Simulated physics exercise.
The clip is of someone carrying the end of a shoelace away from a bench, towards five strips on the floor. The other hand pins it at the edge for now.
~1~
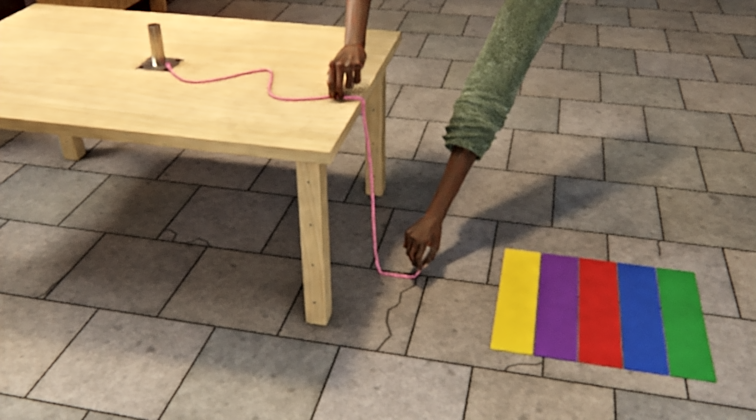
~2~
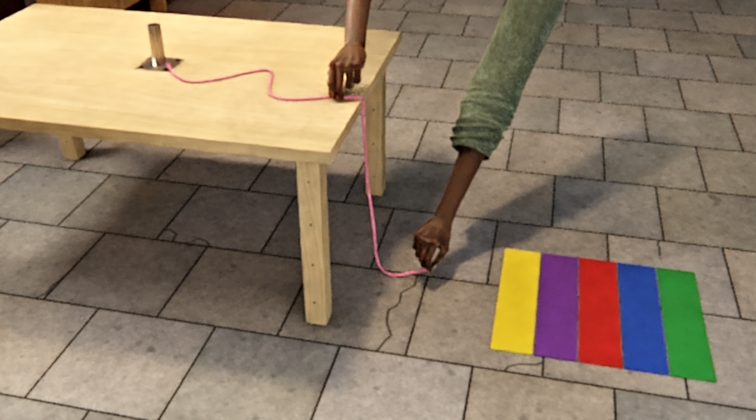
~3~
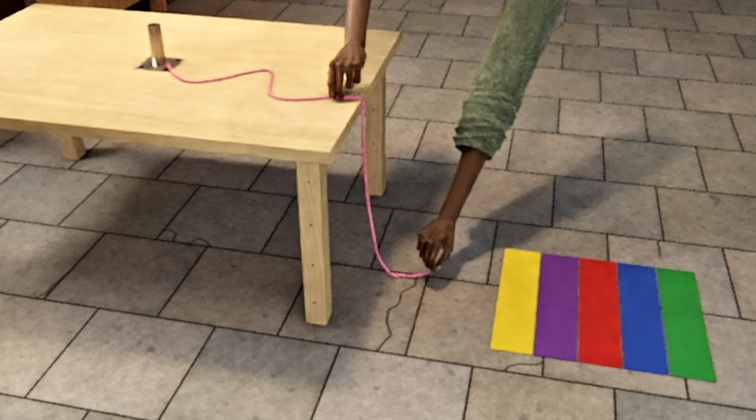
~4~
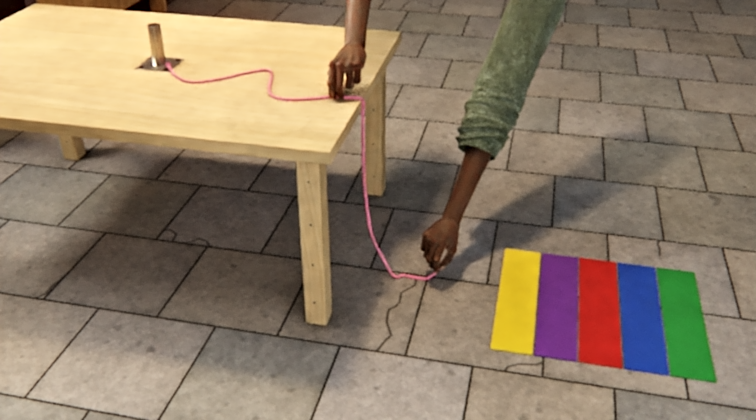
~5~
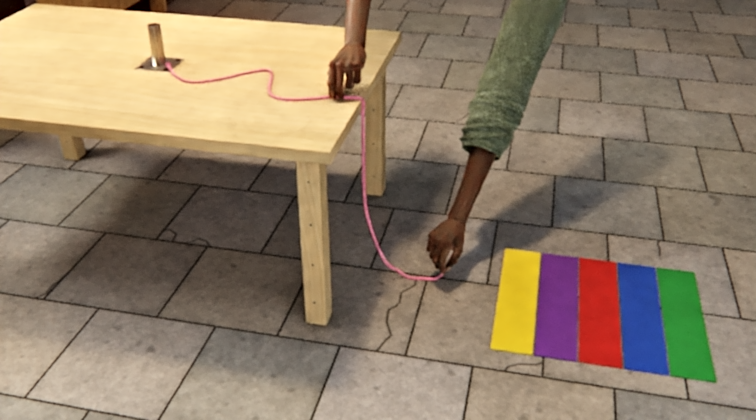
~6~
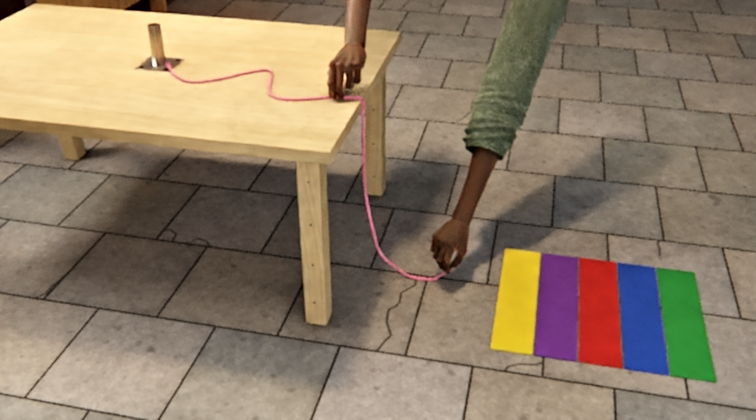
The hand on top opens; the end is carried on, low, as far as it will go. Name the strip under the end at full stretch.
The blue one.
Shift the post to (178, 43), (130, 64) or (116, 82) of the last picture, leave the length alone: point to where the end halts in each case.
Near (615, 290), (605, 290) and (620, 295).
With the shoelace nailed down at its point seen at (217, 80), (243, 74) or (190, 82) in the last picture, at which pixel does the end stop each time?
About (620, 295), (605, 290) and (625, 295).
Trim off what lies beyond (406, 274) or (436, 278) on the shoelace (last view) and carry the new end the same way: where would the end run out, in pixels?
The places are (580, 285) and (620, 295).
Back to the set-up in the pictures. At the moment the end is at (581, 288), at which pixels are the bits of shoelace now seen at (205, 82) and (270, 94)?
At (231, 73), then (346, 92).
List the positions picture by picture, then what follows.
End (421, 266); yellow (513, 331); purple (557, 337); red (600, 343); blue (645, 350); green (690, 356), in the first frame.
End (431, 268); shoelace through (179, 78) (260, 71) (279, 99) (363, 106) (368, 189) (377, 257), in the second frame.
End (435, 268), in the third frame.
End (439, 269); shoelace through (179, 78) (260, 71) (279, 99) (363, 106) (365, 188) (382, 256), in the fourth frame.
End (445, 270), in the fifth frame.
End (449, 270); shoelace through (179, 78) (260, 71) (279, 99) (363, 106) (365, 188) (383, 257), in the sixth frame.
A little later, end near (581, 288); over red.
Next, end near (620, 293); over red.
When it is tight, end near (642, 296); over blue. It halts on the blue strip.
